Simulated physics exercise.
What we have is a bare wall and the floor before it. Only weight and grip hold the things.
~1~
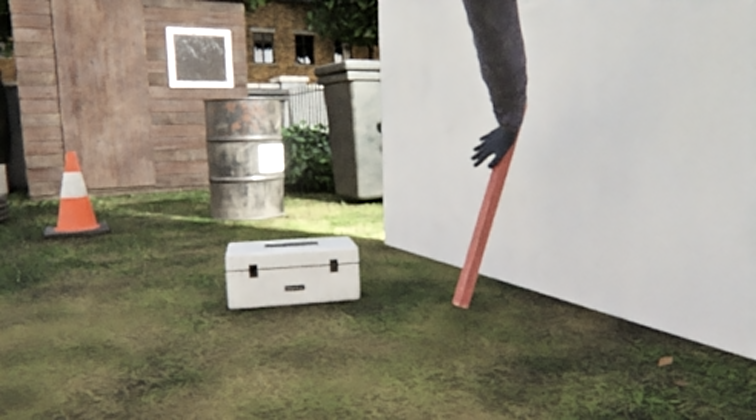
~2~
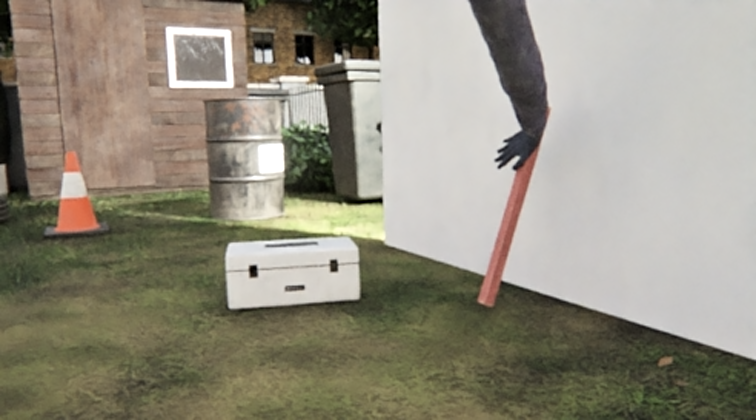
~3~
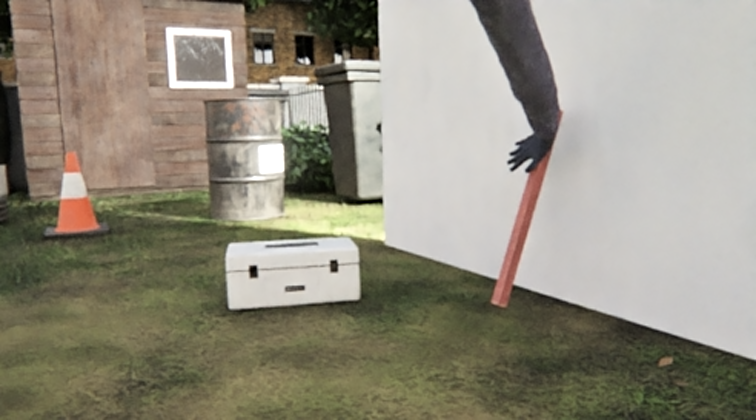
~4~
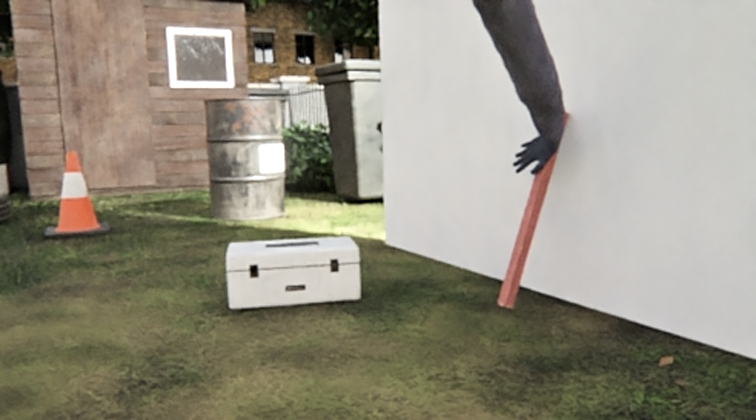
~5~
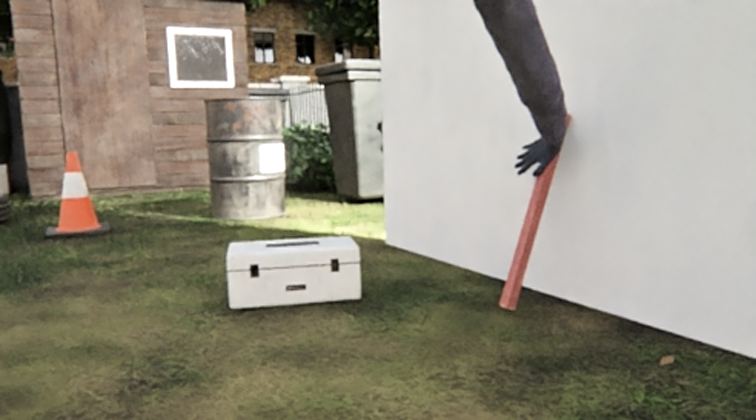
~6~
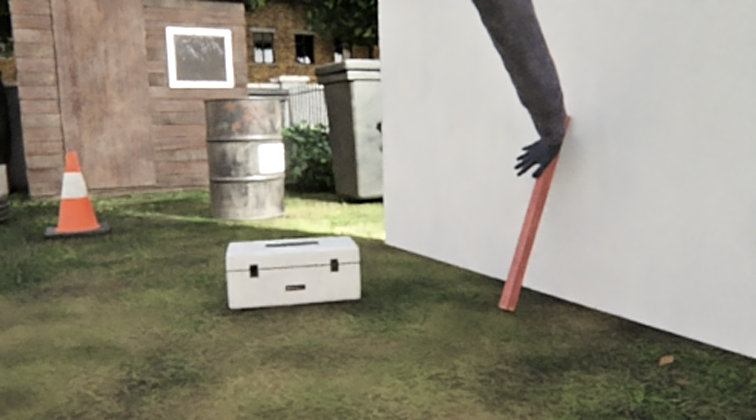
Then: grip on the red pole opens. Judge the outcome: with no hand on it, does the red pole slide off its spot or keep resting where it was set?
Would you look at that, it keeps standing there.
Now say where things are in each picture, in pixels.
The first frame shows on its way; red pole (490, 204); white toolbox (293, 271).
The second frame shows on its way; red pole (515, 204); white toolbox (293, 271).
The third frame shows on its way; red pole (527, 206); white toolbox (293, 271).
The fourth frame shows on its way; red pole (533, 208); white toolbox (293, 271).
The fifth frame shows propped up under the hand; red pole (535, 210); white toolbox (294, 271).
The sixth frame shows propped up under the hand; red pole (535, 211); white toolbox (293, 271).
Then, 0.40 s past the last view, nothing moves.
Then, 0.90 s past the last view, red pole resting near (535, 212).
Finally, both still in place. Final places as the last picture's camera would see them, red pole near (535, 212). The pole stays up.
